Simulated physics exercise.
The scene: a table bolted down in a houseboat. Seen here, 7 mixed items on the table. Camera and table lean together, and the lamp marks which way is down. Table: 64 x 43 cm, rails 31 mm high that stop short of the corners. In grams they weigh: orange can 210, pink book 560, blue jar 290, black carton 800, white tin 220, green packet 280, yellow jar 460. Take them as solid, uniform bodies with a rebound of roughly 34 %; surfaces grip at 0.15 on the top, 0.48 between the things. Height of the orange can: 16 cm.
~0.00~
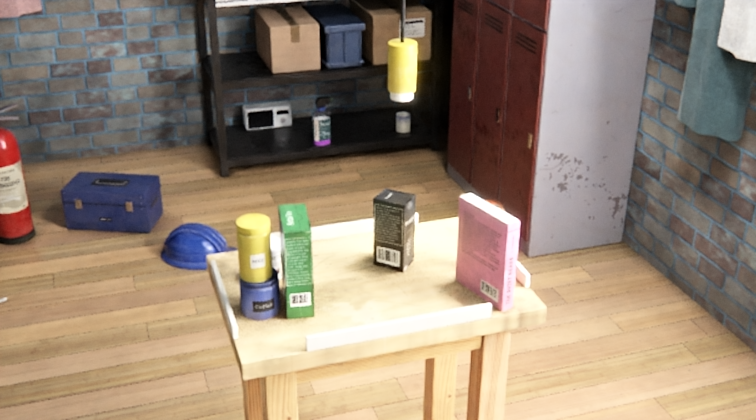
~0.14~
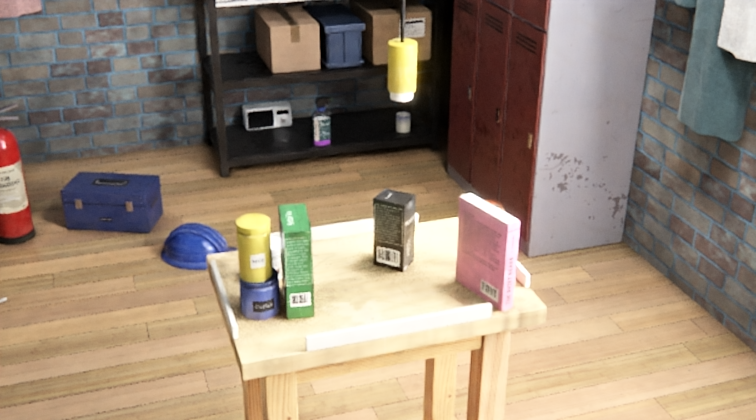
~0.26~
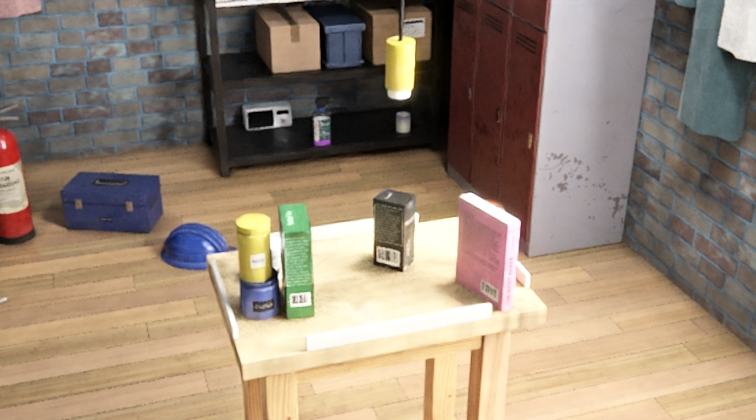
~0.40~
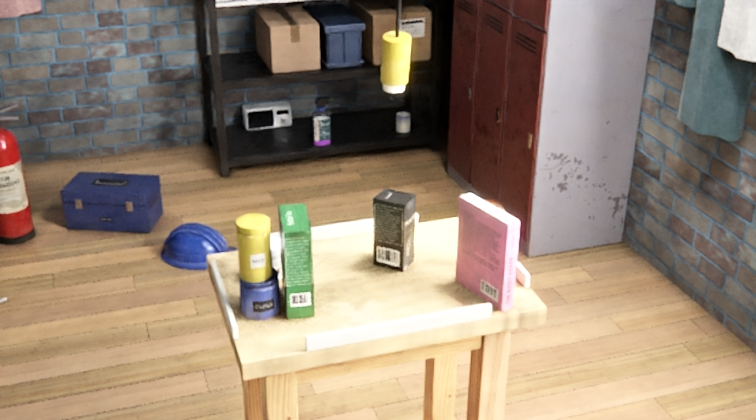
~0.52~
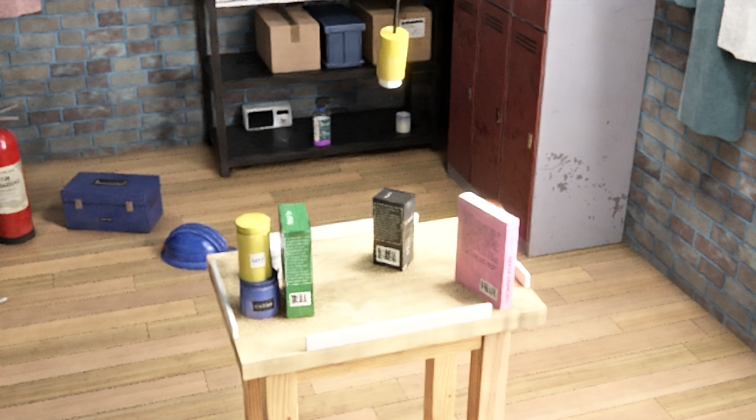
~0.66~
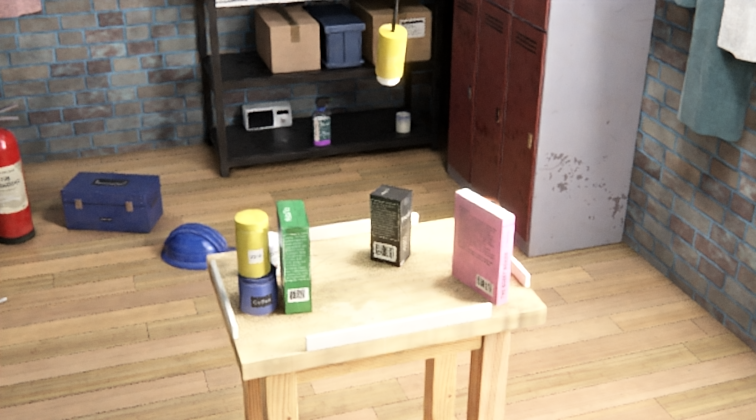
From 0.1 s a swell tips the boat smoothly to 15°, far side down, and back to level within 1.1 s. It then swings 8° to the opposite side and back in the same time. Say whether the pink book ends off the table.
The pink book remains on top.
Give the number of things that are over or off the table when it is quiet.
That comes to 0.
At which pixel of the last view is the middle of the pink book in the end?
Around (453, 214).
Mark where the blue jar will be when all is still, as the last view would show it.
At about (245, 255).
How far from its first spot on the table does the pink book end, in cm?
About 19 cm.
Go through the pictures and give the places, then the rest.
The first frame shows boat level; pink book (486, 252).
The second frame shows boat level; black carton (394, 230).
The third frame shows heel 3°, far side down; green packet (296, 261); yellow jar (254, 248).
The fourth frame shows heel 9°, far side down; blue jar (260, 293).
The fifth frame shows heel 13°, far side down; black carton (394, 229).
The sixth frame shows heel 15°, far side down; pink book (481, 247) moved 2 cm; green packet (294, 257) moved 2 cm.
After 0.76 s, heel 14°, far side down; pink book moved 5 cm near (477, 241); black carton moved 5 cm; yellow jar moved 4 cm.
After 0.96 s, heel 6°, far side down; pink book moved 12 cm near (464, 226); black carton 3° off its base; yellow jar moved 11 cm.
After 1.06 s, heel 2°, far side down; pink book moved 16 cm near (458, 220); yellow jar moved 14 cm; orange can moved 14 cm.
In the end (2.8 s), not toppled but over 5 cm from the start, orange can, pink book, blue jar, black carton, white tin, green packet and yellow jar. In the last view, pink book near (453, 214).
